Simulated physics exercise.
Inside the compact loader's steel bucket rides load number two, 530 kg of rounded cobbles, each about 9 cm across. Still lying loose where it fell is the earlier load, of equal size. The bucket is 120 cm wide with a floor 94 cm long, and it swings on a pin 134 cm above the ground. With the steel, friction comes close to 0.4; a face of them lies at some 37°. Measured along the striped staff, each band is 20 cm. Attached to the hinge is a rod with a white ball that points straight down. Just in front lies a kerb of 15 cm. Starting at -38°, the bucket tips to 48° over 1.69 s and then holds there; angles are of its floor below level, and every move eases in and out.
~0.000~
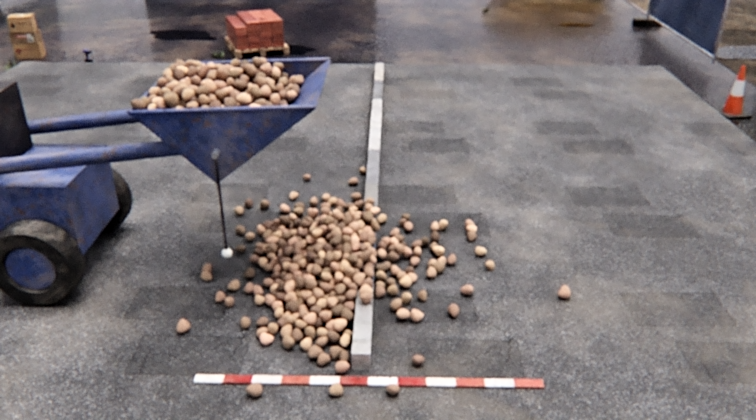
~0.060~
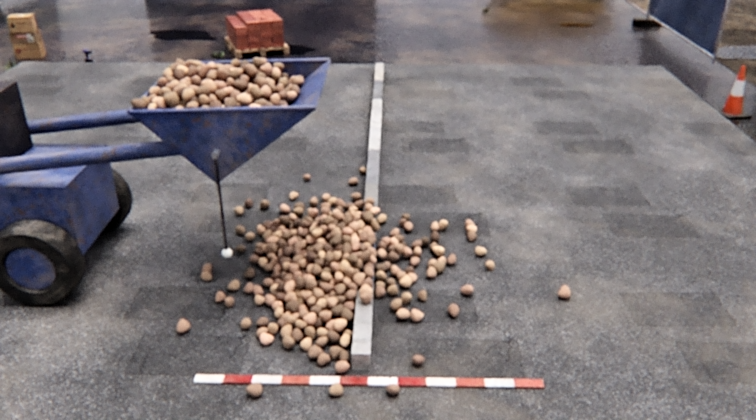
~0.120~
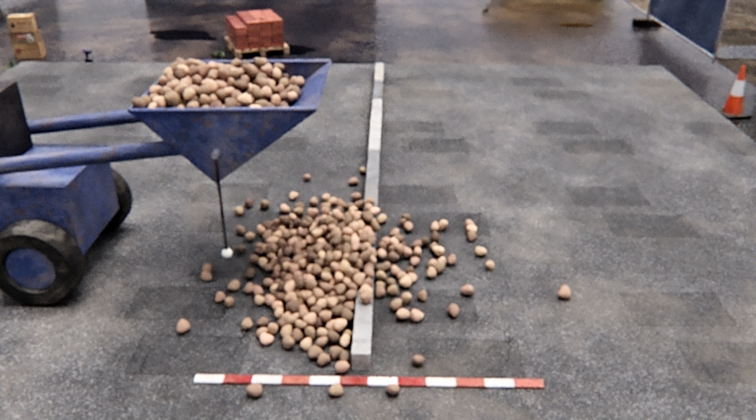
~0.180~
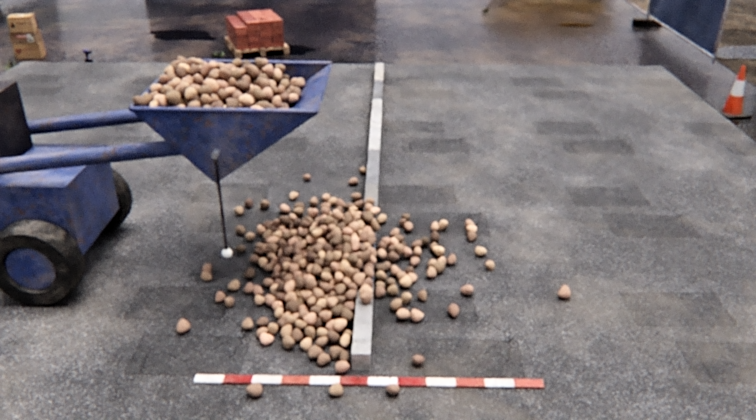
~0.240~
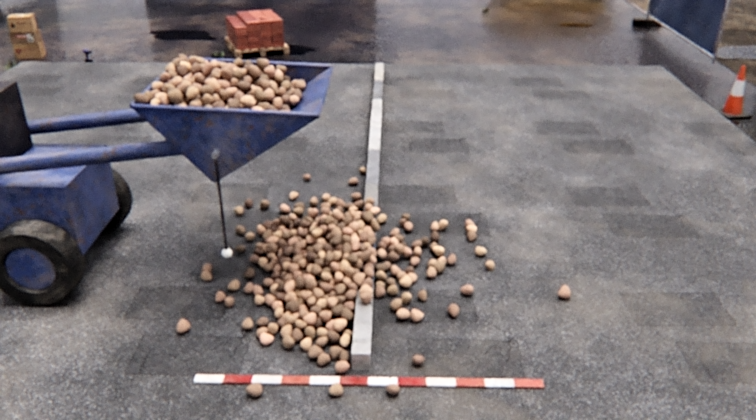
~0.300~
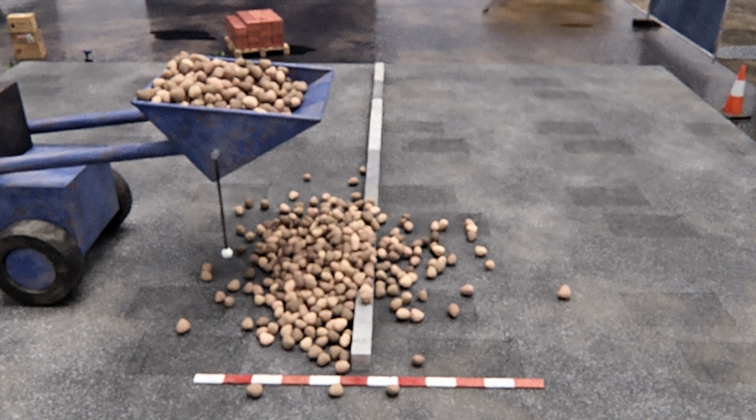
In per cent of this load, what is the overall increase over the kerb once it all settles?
39 out of 100, about.
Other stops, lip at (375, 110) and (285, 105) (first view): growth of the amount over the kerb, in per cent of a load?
Around 90 and 10 percent respectively.
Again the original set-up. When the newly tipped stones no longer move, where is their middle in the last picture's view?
They end up centred around (346, 250).
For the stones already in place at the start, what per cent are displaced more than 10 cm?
Roughly 20 percent.
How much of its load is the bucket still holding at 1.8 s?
About 10 per cent.
After 1.3 s the floor is at 35°; in per cent of one load, 90 in the bucket, 99 on this side of the kerb, 11 over the kerb; the foremost stones are at (483, 255).
After 1.8 s the floor is at 48°; in per cent of one load, 12 in the bucket, 160 on this side of the kerb, 28 over the kerb; the foremost stones are at (484, 257).
After 2.1 s the floor is at 48°; in per cent of one load, 0 in the bucket, 155 on this side of the kerb, 46 over the kerb; the foremost stones are at (505, 277).
After 4.9 s the floor is at 48°; in per cent of one load, 0 in the bucket, 150 on this side of the kerb, 50 over the kerb; the foremost stones are at (528, 276). Net gain over the kerb, 39.
